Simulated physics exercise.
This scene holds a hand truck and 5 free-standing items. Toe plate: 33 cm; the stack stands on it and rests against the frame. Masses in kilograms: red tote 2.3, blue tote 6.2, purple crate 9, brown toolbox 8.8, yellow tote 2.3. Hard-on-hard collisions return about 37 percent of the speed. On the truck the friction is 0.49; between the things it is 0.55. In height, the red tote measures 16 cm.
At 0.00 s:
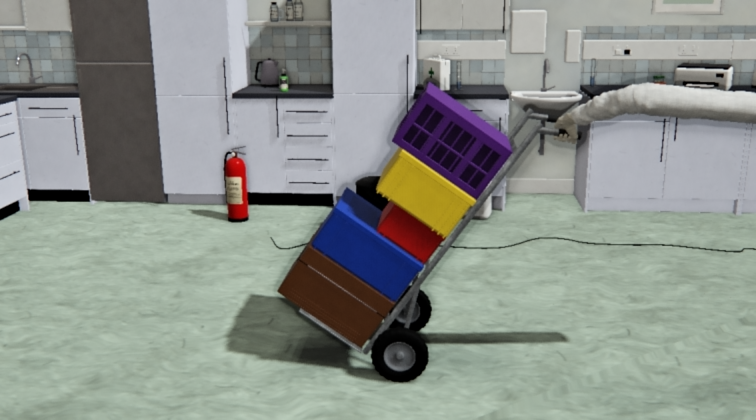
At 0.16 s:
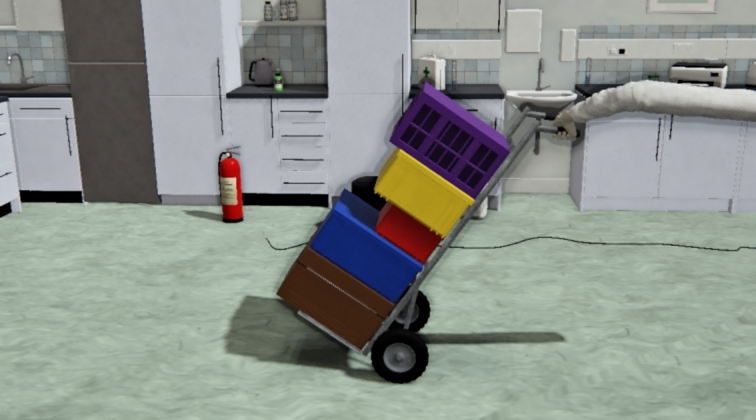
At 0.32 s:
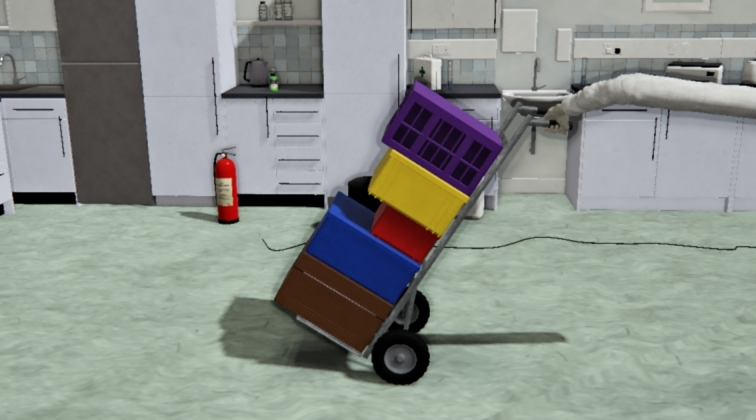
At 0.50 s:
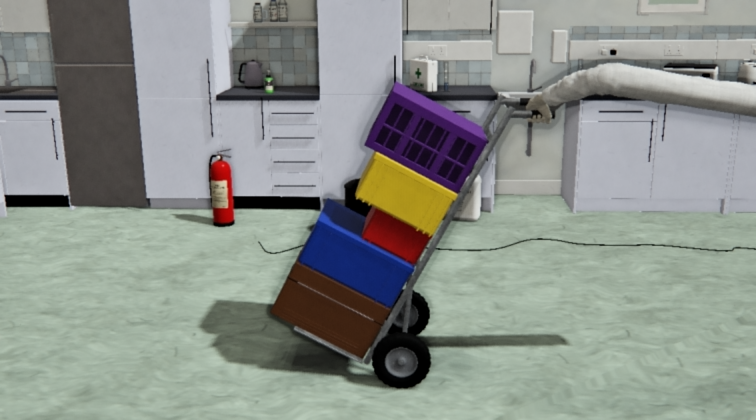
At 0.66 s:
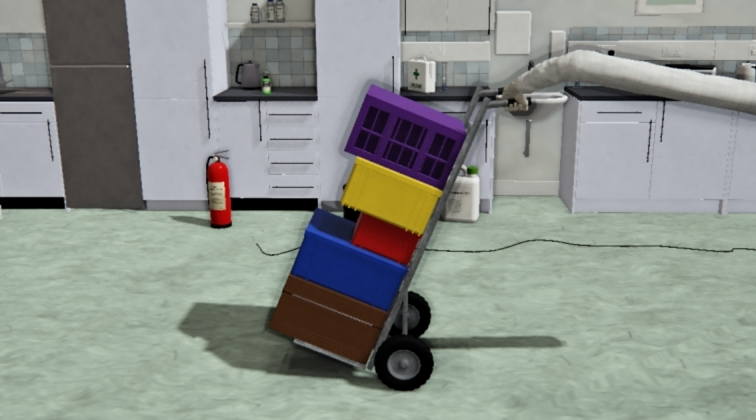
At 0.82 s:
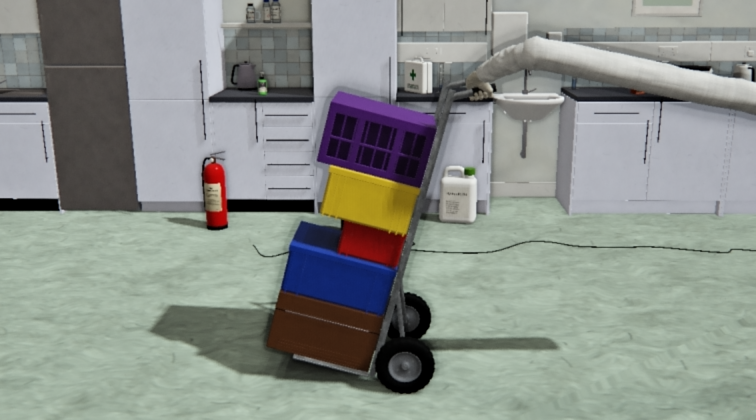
In a kitchen with white cabinets and a pale green floor, seen from the side, a fire extinguisher stands at left behind a loaded hand truck. The tilted truck carries a brown toolbox at the bottom, then a blue tote, a smaller red tote, a yellow tote and a purple crate on top. A pale arm gripping the handle swings the truck steadily leftward toward upright, the stack turning with it, while the view shifts slightly.
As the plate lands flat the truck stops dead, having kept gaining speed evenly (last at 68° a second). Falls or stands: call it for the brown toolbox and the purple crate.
Brown toolbox: Stands; purple crate: Falls.
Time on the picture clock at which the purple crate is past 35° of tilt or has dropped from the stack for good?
Near 1.4 s.
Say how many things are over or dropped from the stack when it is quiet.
The answer: 2.
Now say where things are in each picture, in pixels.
Leaning back 35°; brown toolbox (341, 284); purple crate (452, 139), in the first picture.
Leaning back 35°; yellow tote (424, 185); red tote (410, 225), in the second picture.
Leaning back 32°; blue tote (366, 247); yellow tote (418, 184), in the third picture.
Leaning back 28°; red tote (397, 227); blue tote (359, 252), in the fourth picture.
Leaning back 22°; yellow tote (392, 187); red tote (387, 229), in the fifth picture.
Leaning back 15°; brown toolbox (328, 316); purple crate (378, 138), in the sixth picture.
After 1.32 s, truck upright; purple crate 27° off its base near (274, 157); yellow tote 27° off its base; red tote 19° off its base.
After 1.72 s, truck upright; purple crate and yellow tote now dropped from the stack.
After 2.12 s, truck upright.
In the end (2.9 s), dropped from the stack and tipped over, purple crate and yellow tote; the other 3 under 10 cm from the start. At the end, from the last picture's camera, brown toolbox near (325, 335), purple crate near (112, 344).
